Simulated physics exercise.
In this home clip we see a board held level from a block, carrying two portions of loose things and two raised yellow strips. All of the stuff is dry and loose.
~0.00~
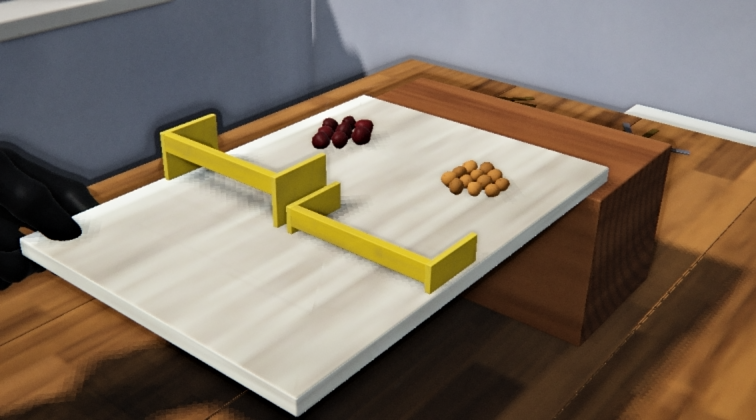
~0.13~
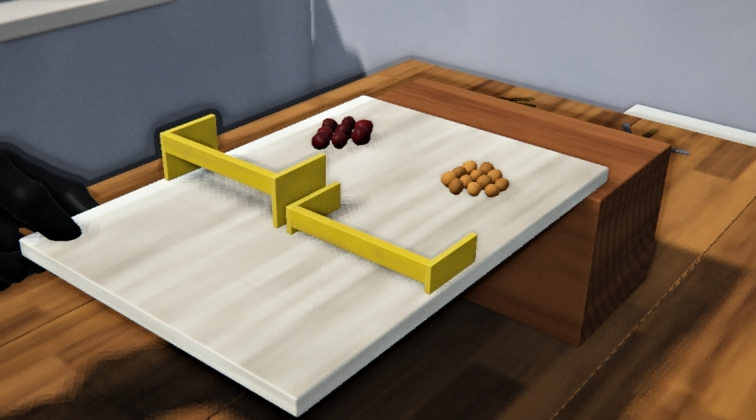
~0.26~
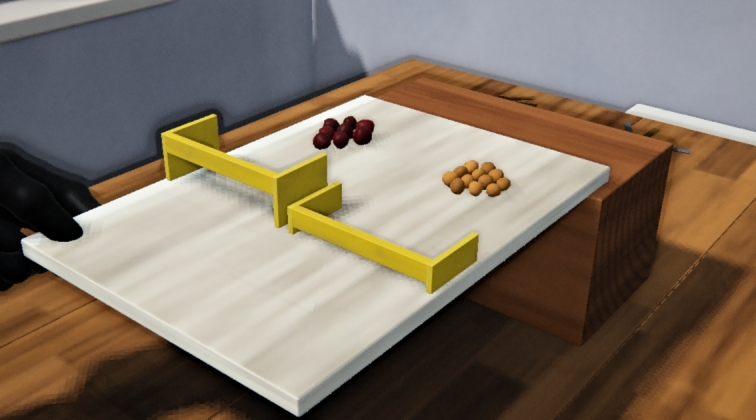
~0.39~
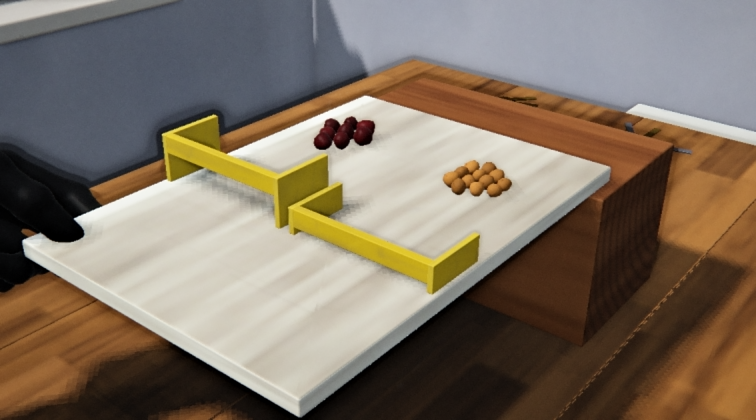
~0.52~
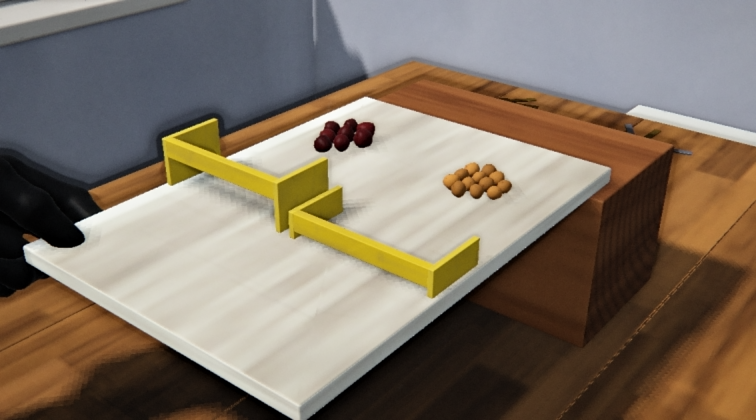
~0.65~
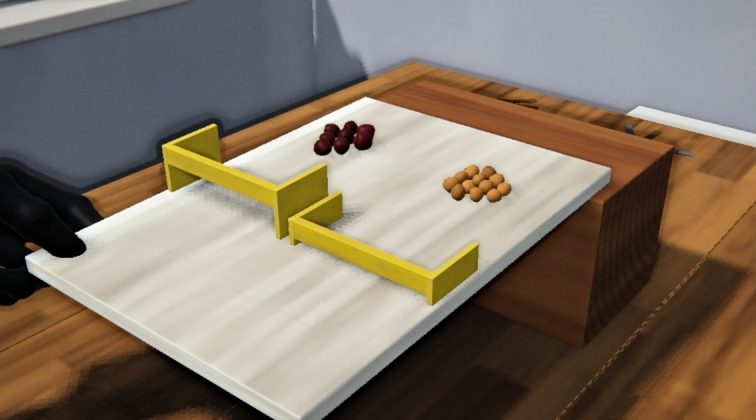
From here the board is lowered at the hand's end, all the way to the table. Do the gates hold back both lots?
As I see it, the front lot is halted; the back lot carries on.
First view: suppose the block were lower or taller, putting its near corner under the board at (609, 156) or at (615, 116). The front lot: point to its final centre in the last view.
First try: (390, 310); second try: (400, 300).
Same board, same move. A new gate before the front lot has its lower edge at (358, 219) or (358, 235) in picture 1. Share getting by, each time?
About 100 %, then 100 %.
Around 1.43 s, board sloping at 14°; front lot where it was; back lot on its way down.
Around 2.11 s, board sloping at 25°; front lot has reached its gate; back lot all past its gate.
Around 2.70 s, board resting at 25°; front lot has reached its gate; back lot all past its gate.
Finally (2.9 s), board resting at 25°; front lot gathered behind its gate; back lot all past its gate.
